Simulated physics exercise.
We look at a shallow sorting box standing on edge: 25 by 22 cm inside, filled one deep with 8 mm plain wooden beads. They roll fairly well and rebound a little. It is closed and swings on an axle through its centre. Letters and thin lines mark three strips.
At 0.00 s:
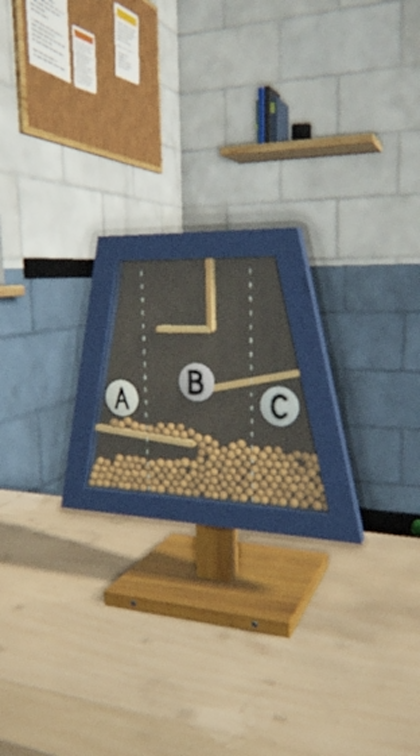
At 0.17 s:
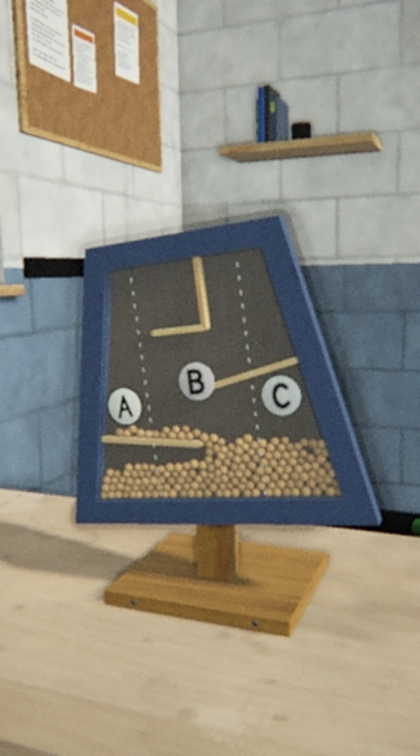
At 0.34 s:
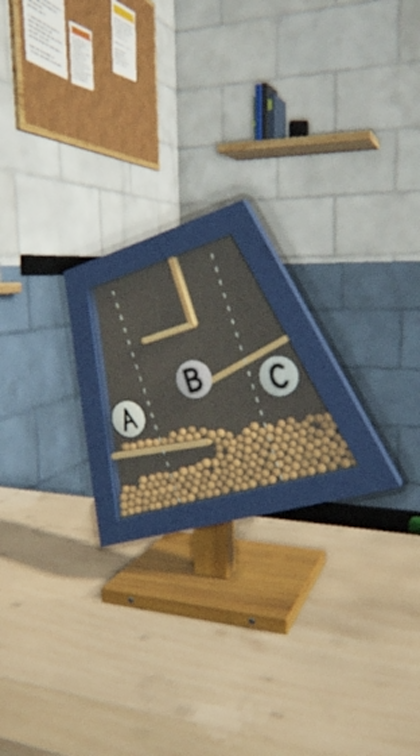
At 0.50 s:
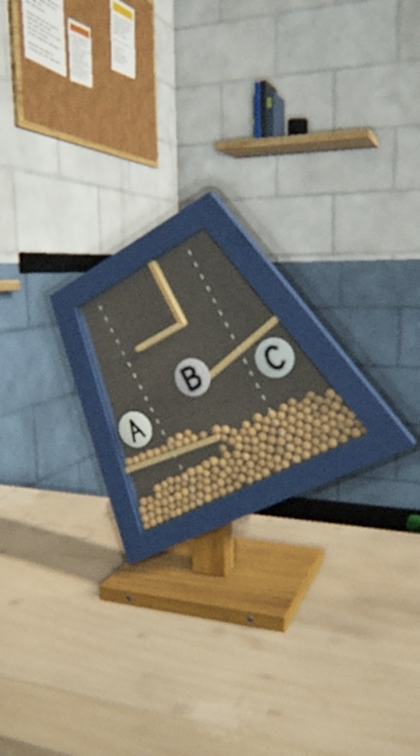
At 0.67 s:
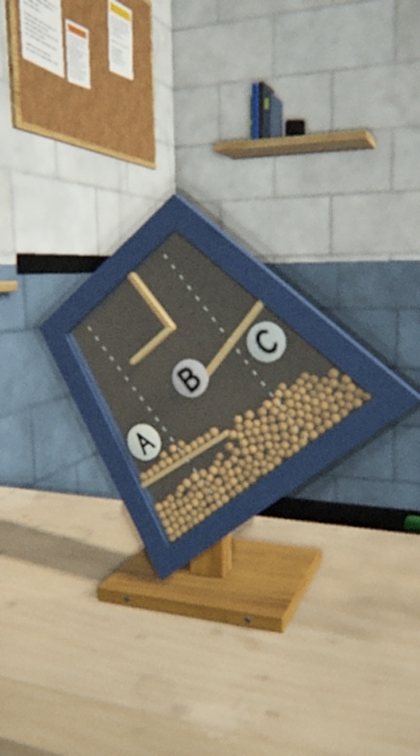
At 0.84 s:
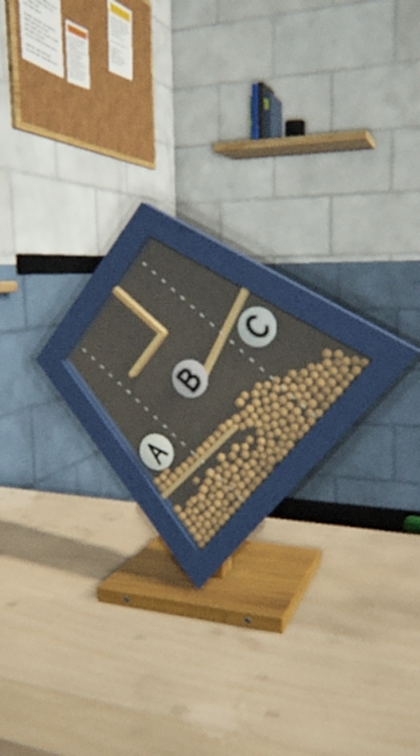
On a wooden workbench, a blue-framed box of small wooden beads turning anticlockwise on its stand, the beads shifting inside.
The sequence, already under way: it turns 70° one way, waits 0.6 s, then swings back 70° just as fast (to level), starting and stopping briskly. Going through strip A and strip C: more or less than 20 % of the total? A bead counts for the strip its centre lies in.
A more, C less than 20 %.
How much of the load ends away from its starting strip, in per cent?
Roughly 35 per cent.
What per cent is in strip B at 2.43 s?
Some 45 per cent.
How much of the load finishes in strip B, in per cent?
About 50 per cent.
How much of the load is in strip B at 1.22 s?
Roughly 55 per cent.
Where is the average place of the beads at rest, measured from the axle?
About 4 cm left and 8 cm below.
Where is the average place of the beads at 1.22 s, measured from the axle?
About 6 cm right and 5 cm below.
After 1.22 s, it stands 70° anticlockwise; the beads' middle is 6 cm right of and 5 cm below the centre; A 40 %, B 55 %, C 10 %.
After 2.43 s, it stands 35° anticlockwise; the beads' middle is in line with and 8 cm below the centre; A 55 %, B 45 %, C 5 %.
After 3.03 s, it stands level; the beads' middle is 4 cm left of and 7 cm below the centre; A 50 %, B 45 %, C 5 %.
Settled by 4.7 s, it stands level; A 45 %, B 50 %, C 10 %.
